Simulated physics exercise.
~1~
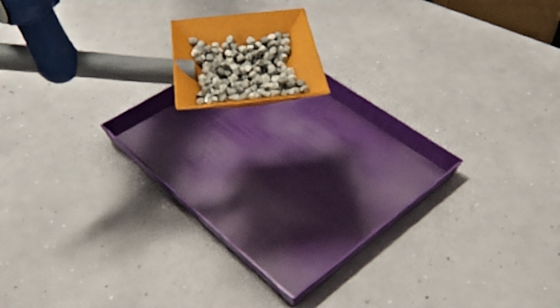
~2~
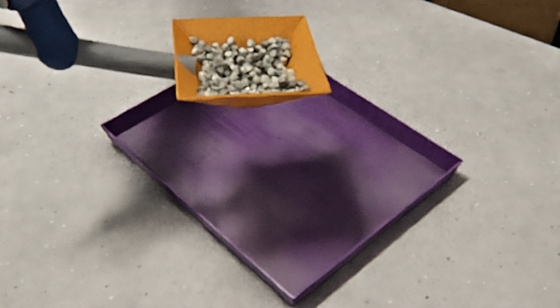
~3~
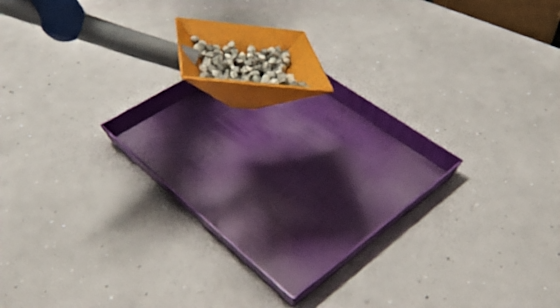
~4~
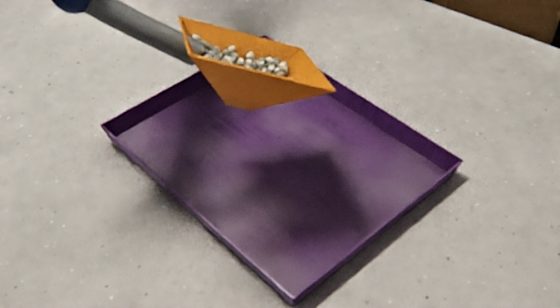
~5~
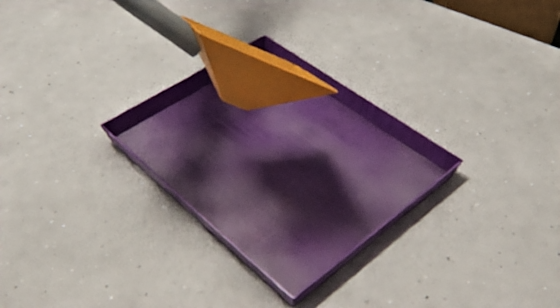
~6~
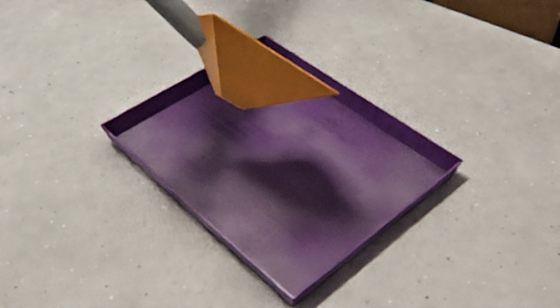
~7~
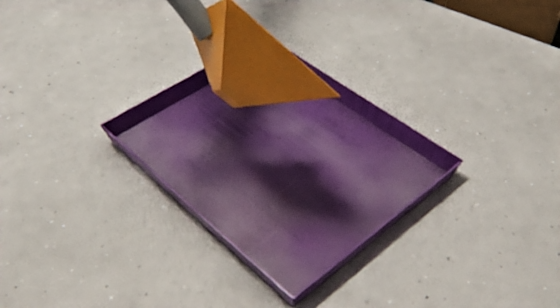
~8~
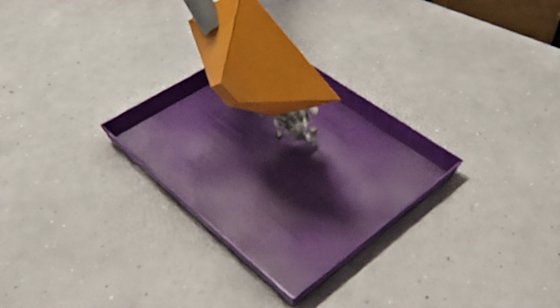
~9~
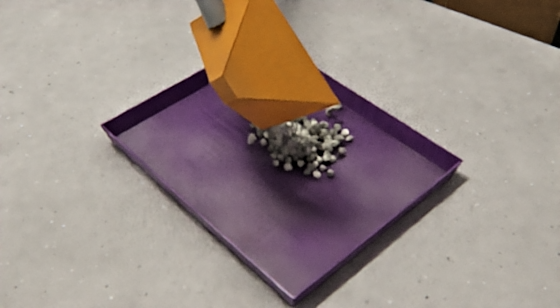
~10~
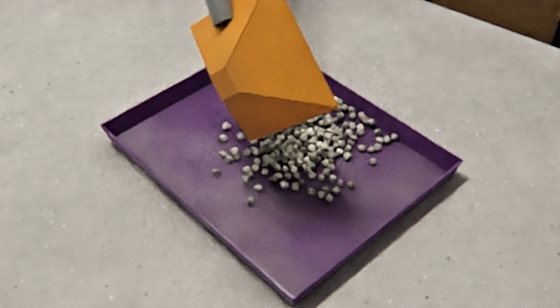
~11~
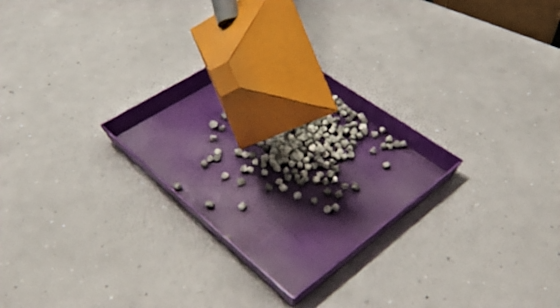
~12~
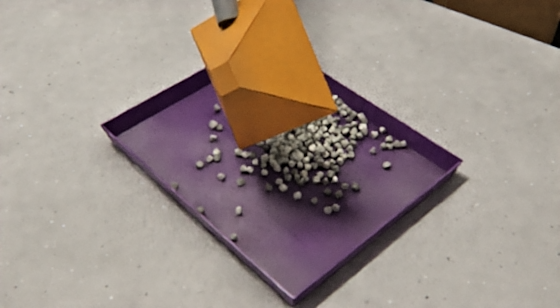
Over a purple tray, an orange scoop tips and spills grey pieces into a scattered heap.
